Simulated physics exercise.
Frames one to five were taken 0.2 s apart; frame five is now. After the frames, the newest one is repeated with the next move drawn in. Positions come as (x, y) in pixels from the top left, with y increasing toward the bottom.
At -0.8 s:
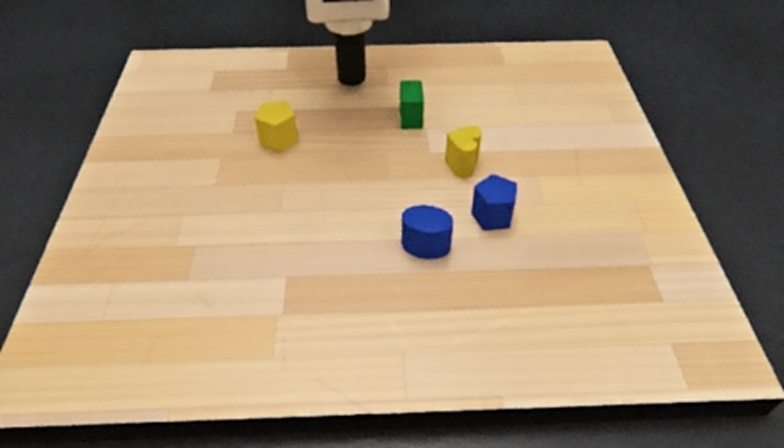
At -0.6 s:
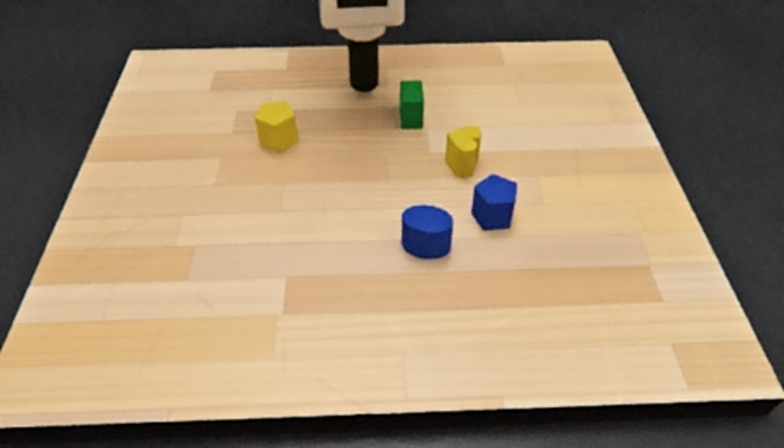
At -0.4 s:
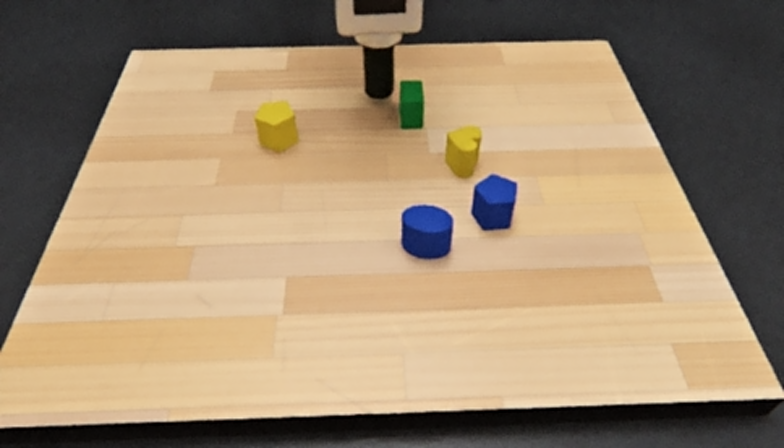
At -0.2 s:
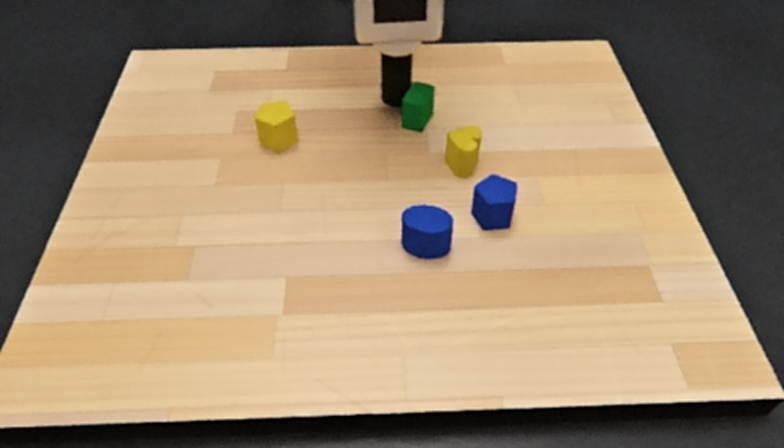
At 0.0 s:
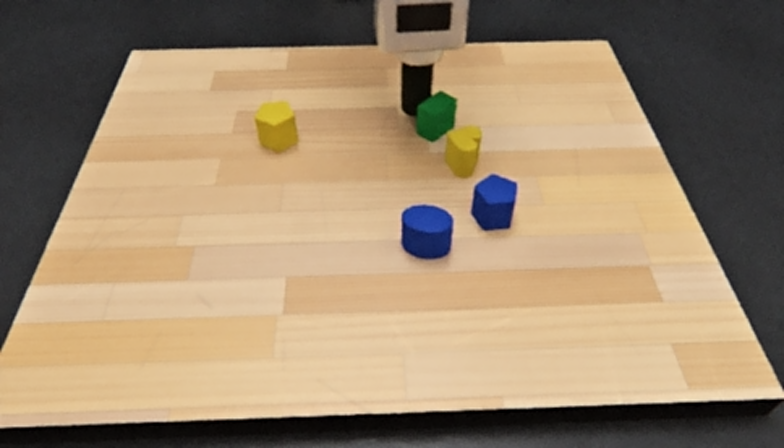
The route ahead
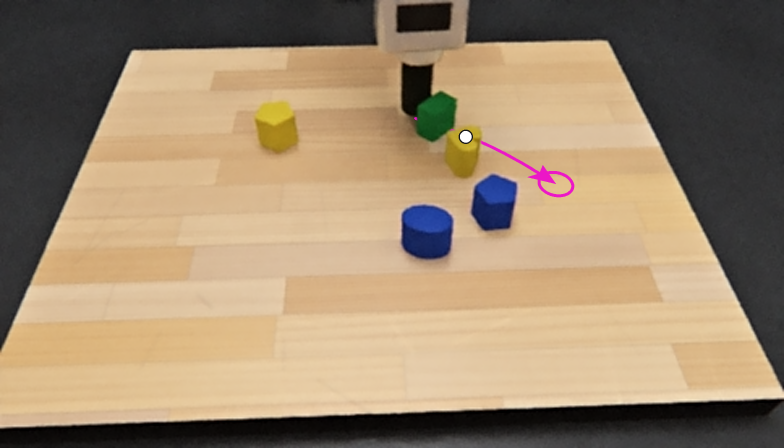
On a wooden board, a black-tipped robot arm moves right and nudges a green block toward the lower right among still blocks.
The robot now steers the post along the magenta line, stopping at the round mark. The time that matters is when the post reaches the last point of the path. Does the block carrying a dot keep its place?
I expect not.
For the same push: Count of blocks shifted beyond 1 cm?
Two get moved.
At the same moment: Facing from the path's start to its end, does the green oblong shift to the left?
Going by the path, no.
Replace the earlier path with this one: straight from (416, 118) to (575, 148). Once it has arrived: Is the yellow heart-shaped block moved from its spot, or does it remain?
Once the path ends, it is where it was.
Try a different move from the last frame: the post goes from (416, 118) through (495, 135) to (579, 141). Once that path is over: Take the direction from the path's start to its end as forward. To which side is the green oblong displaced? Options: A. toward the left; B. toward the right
I'll go with B - toward the right.
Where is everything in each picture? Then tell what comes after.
Post's lower end (352, 78); green oblong (412, 90); yellow heart-shaped block (466, 137); blue pentagon (498, 189), in the first picture.
Post (365, 84); blocks still, in the second picture.
Post (379, 91); blocks still, in the third picture.
Post (396, 99); green oblong (419, 93), in the fourth picture.
Post (416, 108); green oblong (438, 102); yellow heart-shaped block (466, 137); blue pentagon (498, 189), in the fifth picture.
Drawn move, from (416, 118) through (463, 135) and (510, 156) to (556, 184); the dot is on the yellow heart-shaped block.
The first path, step by step. One third of the way, post (465, 124); green oblong (483, 124), turned 40° clockwise; yellow heart-shaped block (471, 143), turned 15° clockwise.
Two thirds of the way, post (513, 146); green oblong (511, 149), turned 85° clockwise; yellow heart-shaped block (477, 155), turned 65° clockwise.
At the end, post (559, 173); green oblong (512, 151), turned 90° clockwise; yellow heart-shaped block (477, 155), turned 70° clockwise; blue pentagon still.
